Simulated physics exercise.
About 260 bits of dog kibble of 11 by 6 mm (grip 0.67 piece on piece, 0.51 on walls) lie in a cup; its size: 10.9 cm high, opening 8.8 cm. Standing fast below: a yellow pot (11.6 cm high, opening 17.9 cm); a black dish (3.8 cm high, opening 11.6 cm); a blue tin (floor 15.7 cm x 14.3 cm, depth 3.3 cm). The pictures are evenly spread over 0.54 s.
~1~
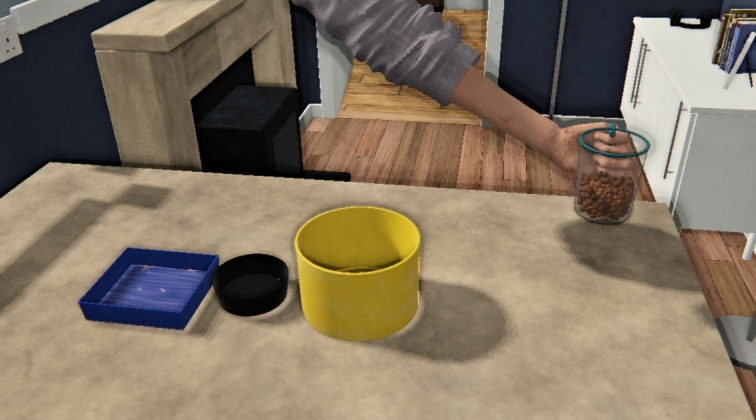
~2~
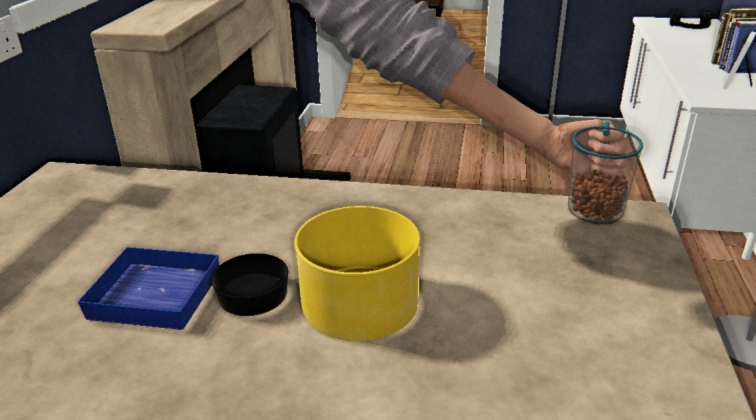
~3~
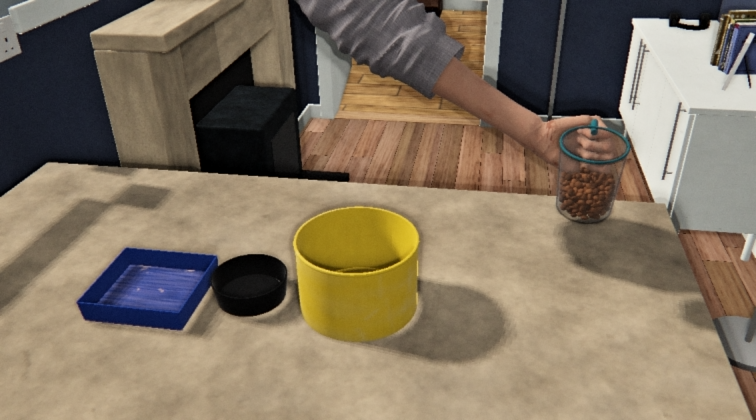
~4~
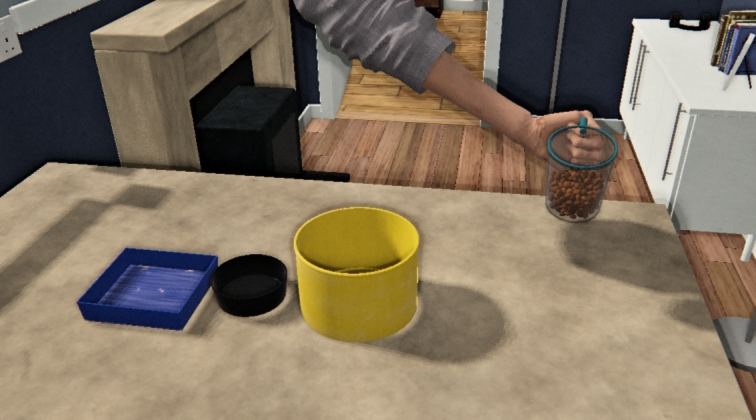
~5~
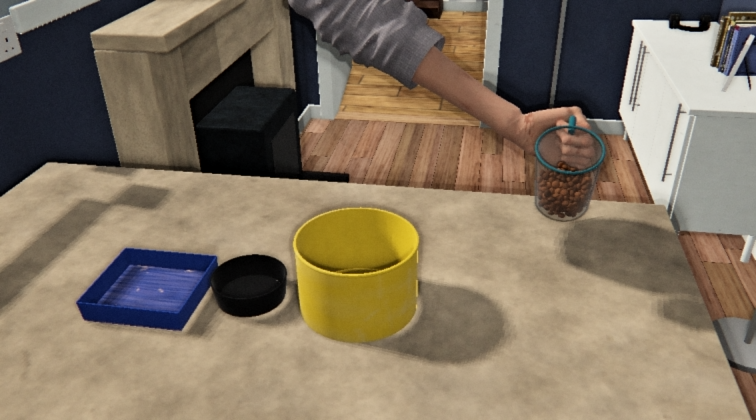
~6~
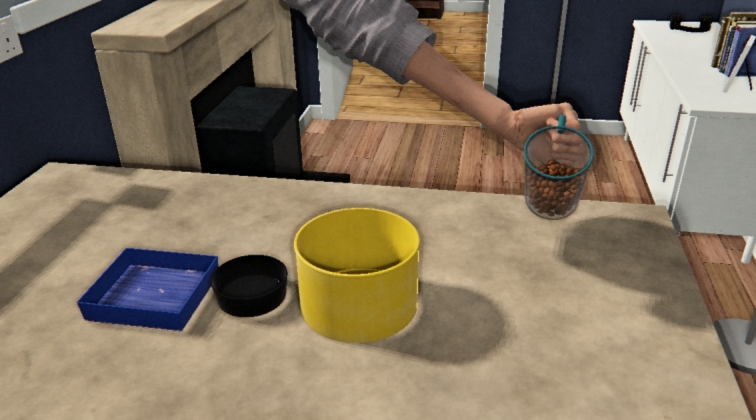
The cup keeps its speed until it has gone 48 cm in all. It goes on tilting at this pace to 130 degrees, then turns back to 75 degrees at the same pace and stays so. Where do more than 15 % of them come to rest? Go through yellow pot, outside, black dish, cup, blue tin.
Yellow pot yes, outside no, black dish no, cup no, blue tin no.
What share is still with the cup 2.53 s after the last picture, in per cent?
Roughly 0 per cent.
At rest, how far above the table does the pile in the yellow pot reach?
Some 2.5 cm.
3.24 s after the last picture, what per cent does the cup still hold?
Some 0 per cent of the load.
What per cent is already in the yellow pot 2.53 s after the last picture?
Near 100 per cent so far.
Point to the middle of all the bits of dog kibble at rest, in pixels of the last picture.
Near (341, 303).
Then, 0.97 s after the last picture, tilt 79 degrees; cup 100 %; middle of all pieces near (458, 170).
Then, 1.79 s after the last picture, tilt 124 degrees; yellow pot 40 %, cup 60 %; middle of all pieces near (371, 212).
Then, 2.53 s after the last picture, tilt 103 degrees; yellow pot 100 %; middle of all pieces near (343, 301).
Then, 3.24 s after the last picture, tilt 75 degrees; yellow pot 100 %; middle of all pieces near (343, 301).
In the end, yellow pot 100 %, outside 0 %, black dish 0 %, cup 0 %, blue tin 0 %.
